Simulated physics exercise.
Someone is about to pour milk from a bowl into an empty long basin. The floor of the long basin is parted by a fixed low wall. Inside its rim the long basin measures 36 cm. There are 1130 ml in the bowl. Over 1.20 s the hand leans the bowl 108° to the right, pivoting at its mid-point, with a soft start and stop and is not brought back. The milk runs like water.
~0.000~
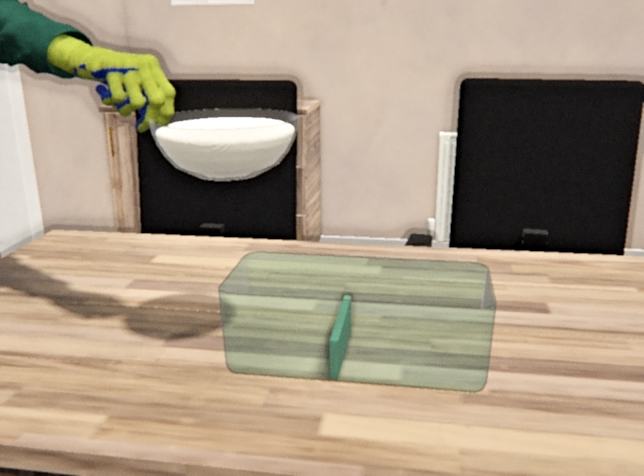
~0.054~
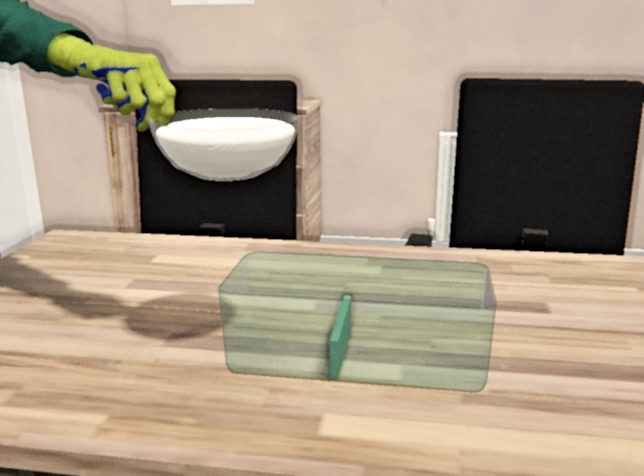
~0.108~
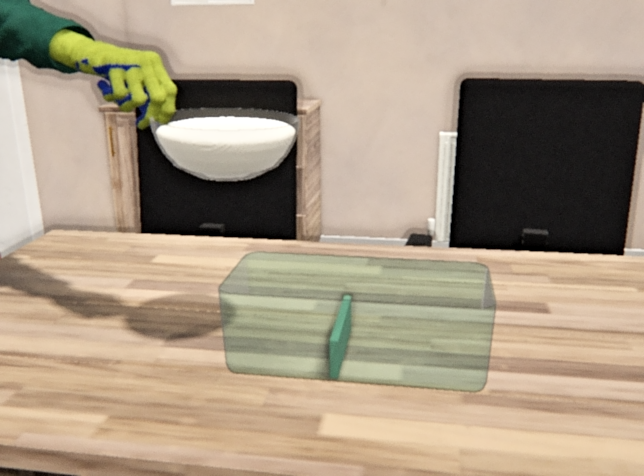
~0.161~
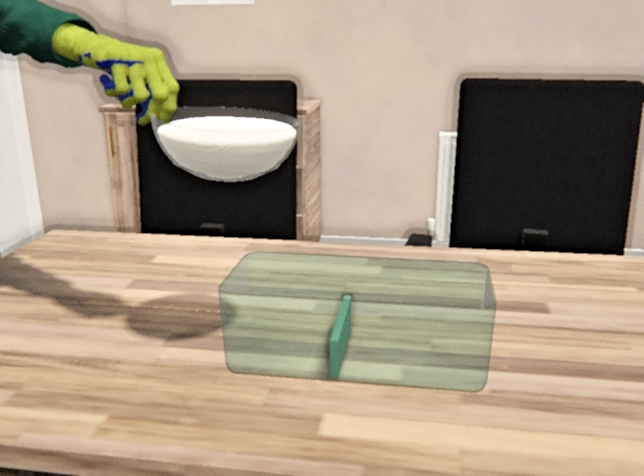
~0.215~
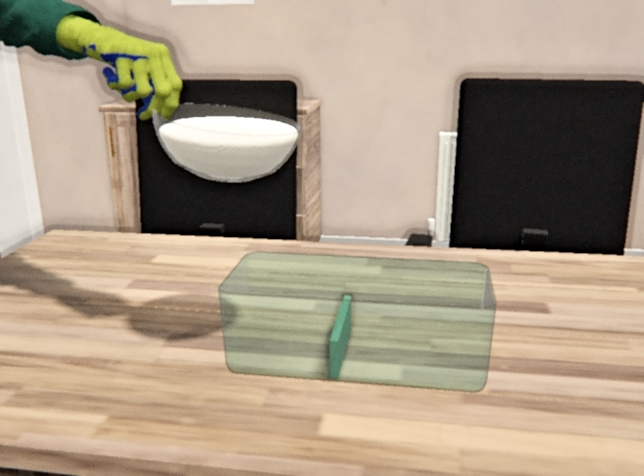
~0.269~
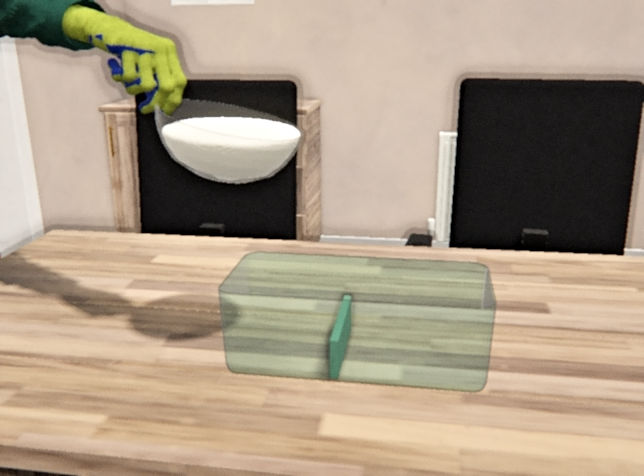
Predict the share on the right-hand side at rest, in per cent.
The far part has some 63 per cent.
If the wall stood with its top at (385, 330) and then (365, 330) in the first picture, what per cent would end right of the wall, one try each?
In turn about 10 and 40 per cent.
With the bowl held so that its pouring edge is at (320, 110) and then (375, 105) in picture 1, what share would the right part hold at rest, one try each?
First 80, then 95 per cent.
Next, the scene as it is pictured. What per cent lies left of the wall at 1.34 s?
About 34 per cent.
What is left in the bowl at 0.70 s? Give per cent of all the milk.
Near 30 in a hundred.
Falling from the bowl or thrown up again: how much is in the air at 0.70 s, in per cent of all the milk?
Near 44 in a hundred.
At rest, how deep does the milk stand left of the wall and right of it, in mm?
Left about 18 mm, right about 24 mm.
By 0.70 s the tilt is 68° and 29 per cent is still to pour, 3 is left of the wall and 24 right of it.
By 1.01 s the tilt is 102° and 0 per cent is still to pour, 32 is left of the wall and 63 right of it.
By 1.34 s the tilt is 108° and 0 per cent is still to pour, 34 is left of the wall and 63 right of it.
By 1.70 s the tilt is 108° and 0 per cent is still to pour, 34 is left of the wall and 63 right of it.
At rest 34 per cent lies left of the wall, 63 right of it and 3 outside.
